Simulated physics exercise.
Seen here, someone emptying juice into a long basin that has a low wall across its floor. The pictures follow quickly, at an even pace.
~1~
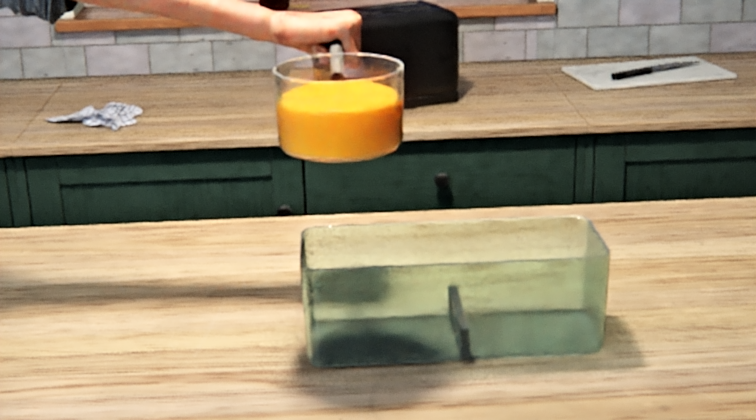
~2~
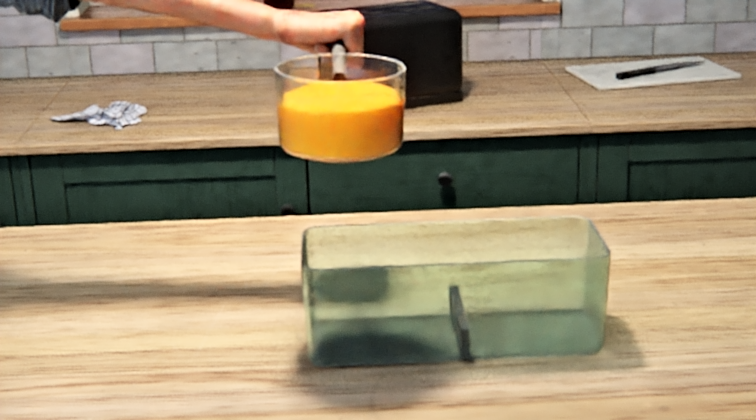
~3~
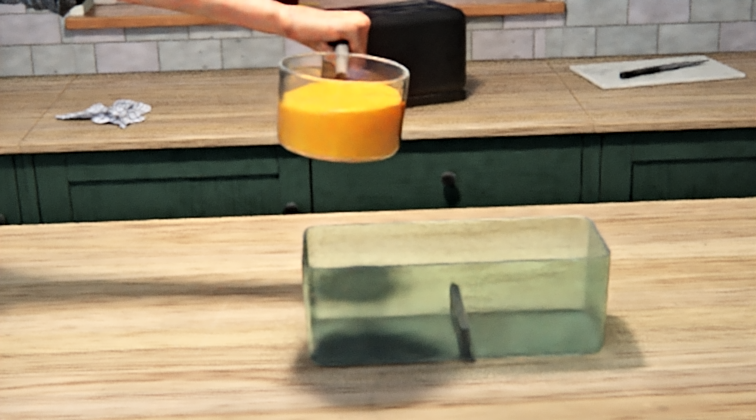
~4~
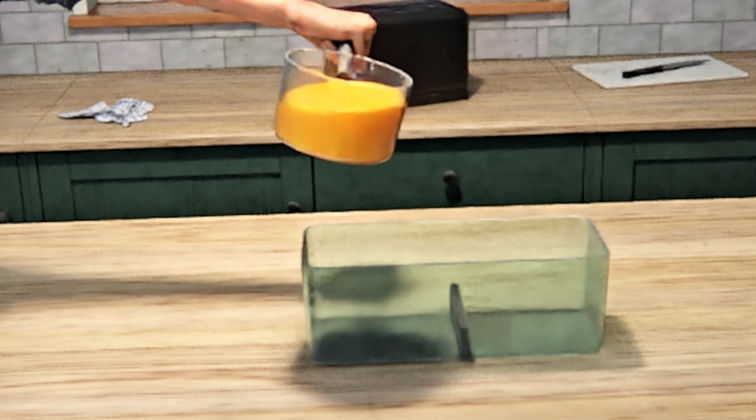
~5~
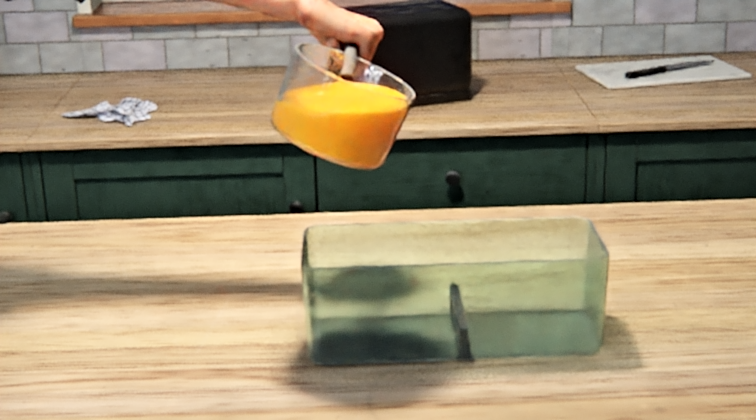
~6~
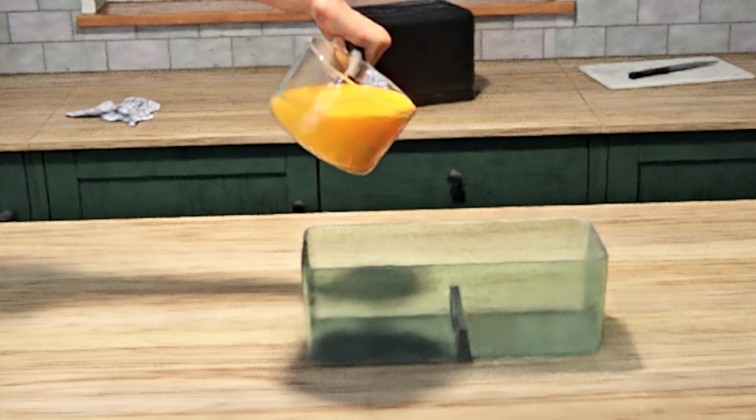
Glass pot of orange juice tilting steadily to the right in a person's hand above a long clear basin with a low divider.
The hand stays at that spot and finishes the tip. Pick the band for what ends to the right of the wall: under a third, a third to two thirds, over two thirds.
The share right of the wall is between a third and two thirds.
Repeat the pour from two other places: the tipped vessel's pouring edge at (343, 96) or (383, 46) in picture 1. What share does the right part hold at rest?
Near 20 % and 35 %.
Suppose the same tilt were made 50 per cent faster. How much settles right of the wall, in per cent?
About 35 per cent.
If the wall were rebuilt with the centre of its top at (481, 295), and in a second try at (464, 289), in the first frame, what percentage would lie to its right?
About 15 and 35 per cent.
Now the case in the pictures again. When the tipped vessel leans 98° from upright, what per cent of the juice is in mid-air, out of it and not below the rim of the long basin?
Roughly 45 in a hundred.
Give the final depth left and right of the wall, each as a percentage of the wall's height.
Left about 50, right about 50.
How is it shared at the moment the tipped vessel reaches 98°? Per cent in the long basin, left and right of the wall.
Left: 5 %. Right: 15 %.
A moment on, the tilt is 98° and 36 per cent is still to pour, 3 is left of the wall and 16 right of it.
Next, the tilt is 114° and 6 per cent is still to pour, 35 is left of the wall and 50 right of it.
Then the tilt is 114° and 0 per cent is still to pour, 48 is left of the wall and 49 right of it.
Later the tilt is 114° and 0 per cent is still to pour, 49 is left of the wall and 50 right of it.
In the end 49 per cent lies left of the wall, 50 right of it and 1 outside.
